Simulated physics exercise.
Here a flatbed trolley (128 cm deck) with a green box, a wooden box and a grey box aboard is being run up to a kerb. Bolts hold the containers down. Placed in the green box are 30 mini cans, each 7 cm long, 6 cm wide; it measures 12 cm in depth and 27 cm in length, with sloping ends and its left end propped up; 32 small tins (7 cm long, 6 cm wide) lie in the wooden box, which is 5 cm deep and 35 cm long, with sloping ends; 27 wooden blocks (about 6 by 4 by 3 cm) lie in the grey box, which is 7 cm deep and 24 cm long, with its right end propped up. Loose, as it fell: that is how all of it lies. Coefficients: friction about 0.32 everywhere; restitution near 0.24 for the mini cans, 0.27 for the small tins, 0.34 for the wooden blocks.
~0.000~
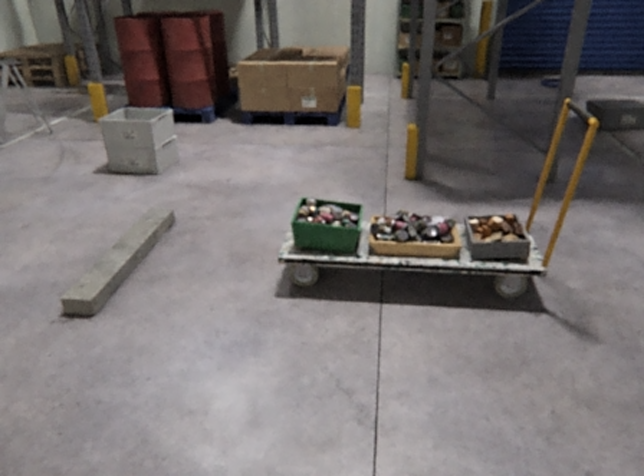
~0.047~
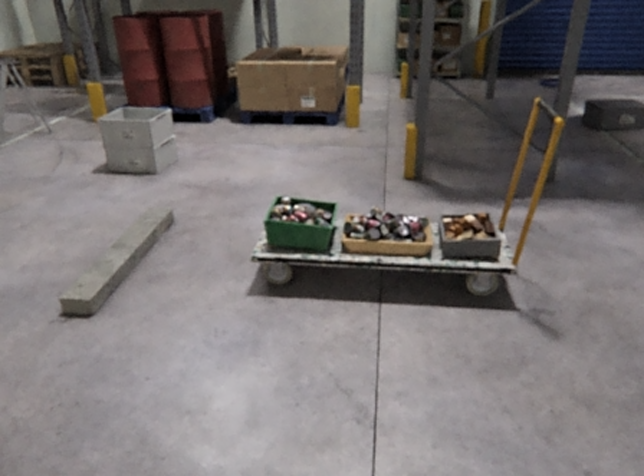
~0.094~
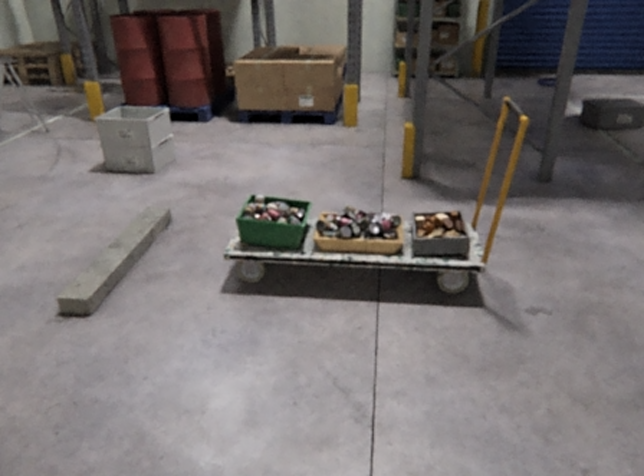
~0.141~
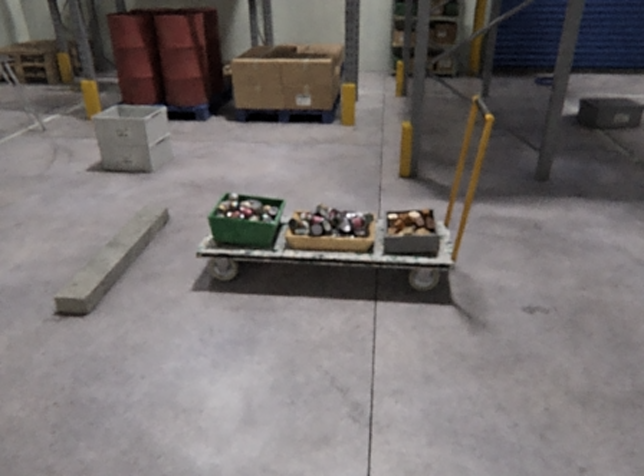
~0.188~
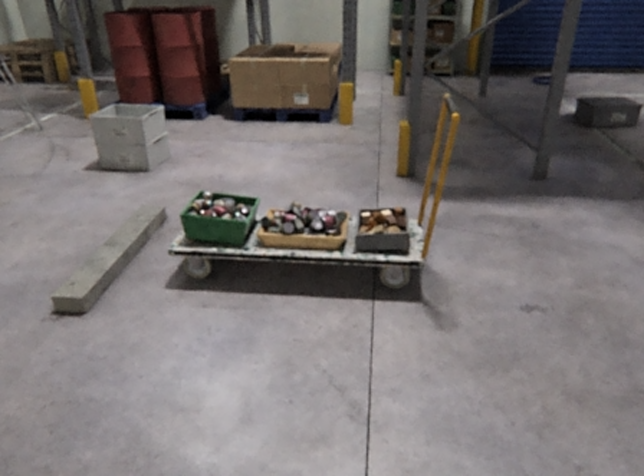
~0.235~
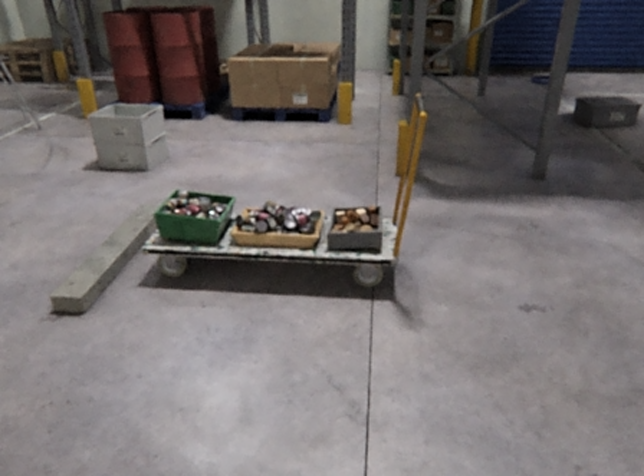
A flatbed trolley with a yellow handle at its right end rolls steadily leftward across a grey warehouse floor, seen from slightly above, while the camera pans a little. It carries a green box of small cans, a wooden box of tins and a grey box of brownish pieces, left to right. It nears a pale kerb at left, with red drums, cardboard boxes and racking standing still behind.
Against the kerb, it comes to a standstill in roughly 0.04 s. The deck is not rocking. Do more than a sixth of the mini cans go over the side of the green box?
No, retained: Above five sixths.
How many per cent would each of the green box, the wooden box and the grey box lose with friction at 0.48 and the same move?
In that setup green box sheds 0 percent, wooden box sheds 50 percent, and grey box sheds 20 percent.
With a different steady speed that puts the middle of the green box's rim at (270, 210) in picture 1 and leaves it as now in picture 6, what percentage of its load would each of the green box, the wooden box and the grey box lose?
Under that change it'd be green box at 0, wooden box at 20 and grey box at 10 percent.
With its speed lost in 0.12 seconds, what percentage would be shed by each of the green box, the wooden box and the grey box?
Then green box 0, wooden box 40, grey box 20 per cent.
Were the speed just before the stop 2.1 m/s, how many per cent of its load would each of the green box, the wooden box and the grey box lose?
Green box 0 %, wooden box 30 %, grey box 10 %.
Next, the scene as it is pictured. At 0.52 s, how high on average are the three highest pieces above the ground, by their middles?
About 50 cm up.
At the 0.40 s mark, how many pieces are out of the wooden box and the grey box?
Estimate at that time - wooden box 3, grey box 2, give or take.
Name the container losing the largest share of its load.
That would be the wooden box.
After 0.30 s, impact.
After 0.40 s, 0 of 30 out of the green box, 3 of 32 out of the wooden box and 2 of 27 out of the grey box.
After 0.52 s, 0 of 30 out of the green box, 12 of 32 out of the wooden box and 6 of 27 out of the grey box.
After 0.75 s, 0 of 30 out of the green box, 13 of 32 out of the wooden box and 6 of 27 out of the grey box.
When it is over (at 1.25 s), 0 of 30 out of the green box, 15 of 32 out of the wooden box and 6 of 27 out of the grey box. Asked share, 0 of 30, 0 per cent.
